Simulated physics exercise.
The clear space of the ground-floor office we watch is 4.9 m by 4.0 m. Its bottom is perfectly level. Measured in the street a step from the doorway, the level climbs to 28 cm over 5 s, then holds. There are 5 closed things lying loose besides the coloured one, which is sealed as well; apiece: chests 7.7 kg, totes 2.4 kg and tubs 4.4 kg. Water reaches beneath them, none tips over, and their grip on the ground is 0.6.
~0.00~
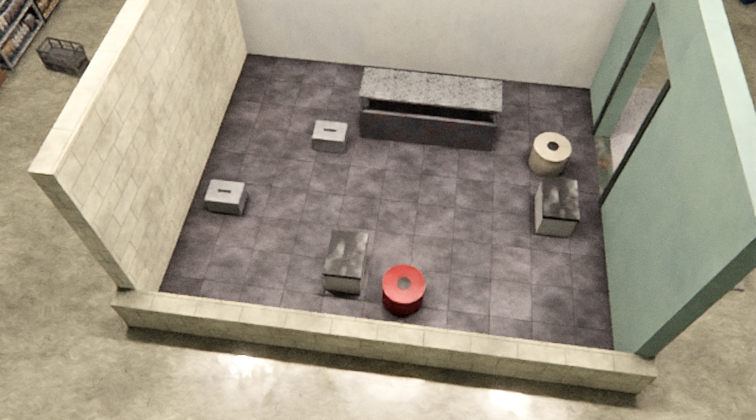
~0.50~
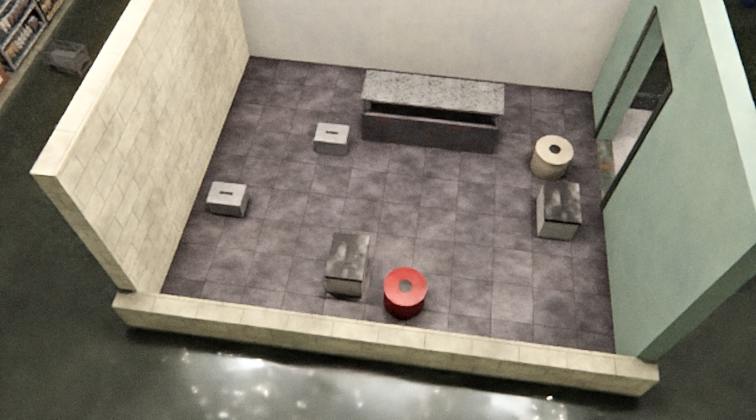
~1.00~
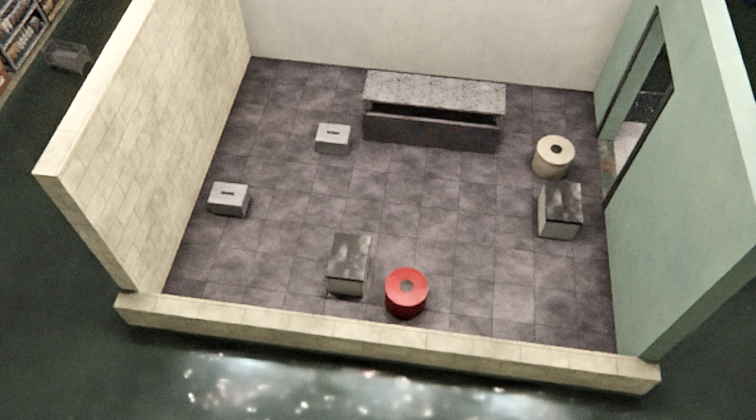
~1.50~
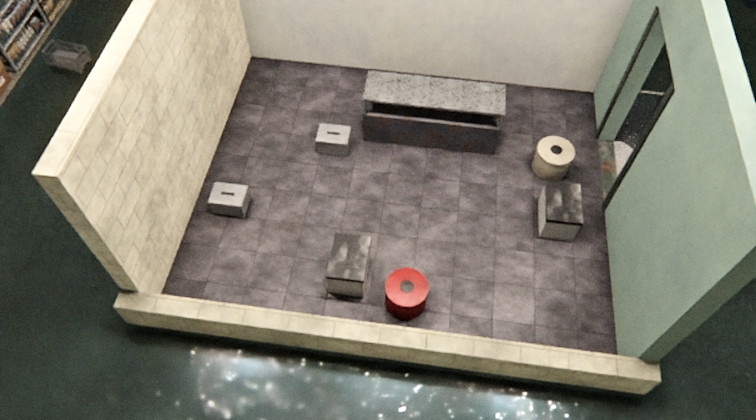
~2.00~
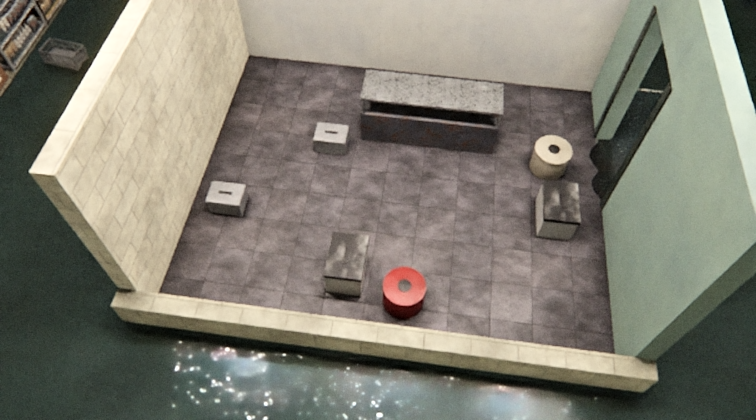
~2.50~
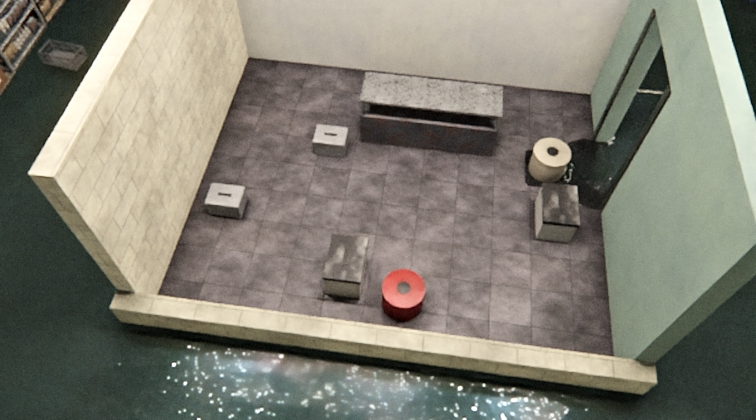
Dark water spread across the ground outside the open-topped room, glinting along the front wall, then crept in through the doorway on the right, while the red tub and the other things inside stayed put.
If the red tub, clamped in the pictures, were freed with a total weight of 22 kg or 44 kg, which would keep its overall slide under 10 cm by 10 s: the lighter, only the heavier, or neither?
The lighter amount suffices.
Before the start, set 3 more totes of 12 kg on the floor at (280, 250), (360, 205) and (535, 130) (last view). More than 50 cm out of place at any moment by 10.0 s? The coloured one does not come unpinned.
In the order given, within the mark, then within the mark, and last beyond the mark.
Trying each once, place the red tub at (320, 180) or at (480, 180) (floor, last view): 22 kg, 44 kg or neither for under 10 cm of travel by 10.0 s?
One by one: The small mass suffices; only the big mass suffices.
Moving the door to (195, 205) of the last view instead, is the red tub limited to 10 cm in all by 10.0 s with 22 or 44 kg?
Moved there, the light choice works.
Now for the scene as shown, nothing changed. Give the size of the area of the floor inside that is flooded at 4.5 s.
Roughly 6.5 m2.
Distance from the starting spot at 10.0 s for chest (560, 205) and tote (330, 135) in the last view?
The first is 80 cm from its start, the second 100 cm.
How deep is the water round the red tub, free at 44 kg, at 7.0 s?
3 cm, roughly.
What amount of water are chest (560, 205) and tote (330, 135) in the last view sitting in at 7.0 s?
First about 2 cm, second about 3 cm.
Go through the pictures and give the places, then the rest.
The first picture shows the red tub at (404, 284), on the bottom; water covers 0.0 m2; 0 of 6 have shifted.
The second picture shows the red tub at (405, 286) rests on the ground; water covers 0.0 m2; 0 of 6 have shifted.
The third picture shows the red tub at (407, 286) rests on the ground; 0.0 m2 under water; 0 of 6 have shifted.
The fourth picture shows the red tub at (407, 287) rests on the ground; water covers 0.0 m2; 0 of 6 have shifted.
The fifth picture shows the red tub at (404, 286) rests on the ground; 0.0 m2 under water; 0 of 6 have shifted.
The sixth picture shows the red tub at (404, 288) rests on the ground; 0.5 m2 under water; 0 of 6 have shifted.
After 3.5 s the red tub would be 0 cm from its start with 22 kg and 0 cm from its start with 44 kg; 0 cm of water round it then.
After 4.5 s the red tub would be 0 cm from its start with 22 kg and 0 cm from its start with 44 kg; 0 cm of water round it then.
After 7.0 s the red tub would be 0 cm from its start with 22 kg and 0 cm from its start with 44 kg; 3 cm of water round it then.
After 10.0 s the red tub would be 0 cm from its start with 22 kg and 0 cm from its start with 44 kg; 6 cm of water round it then.
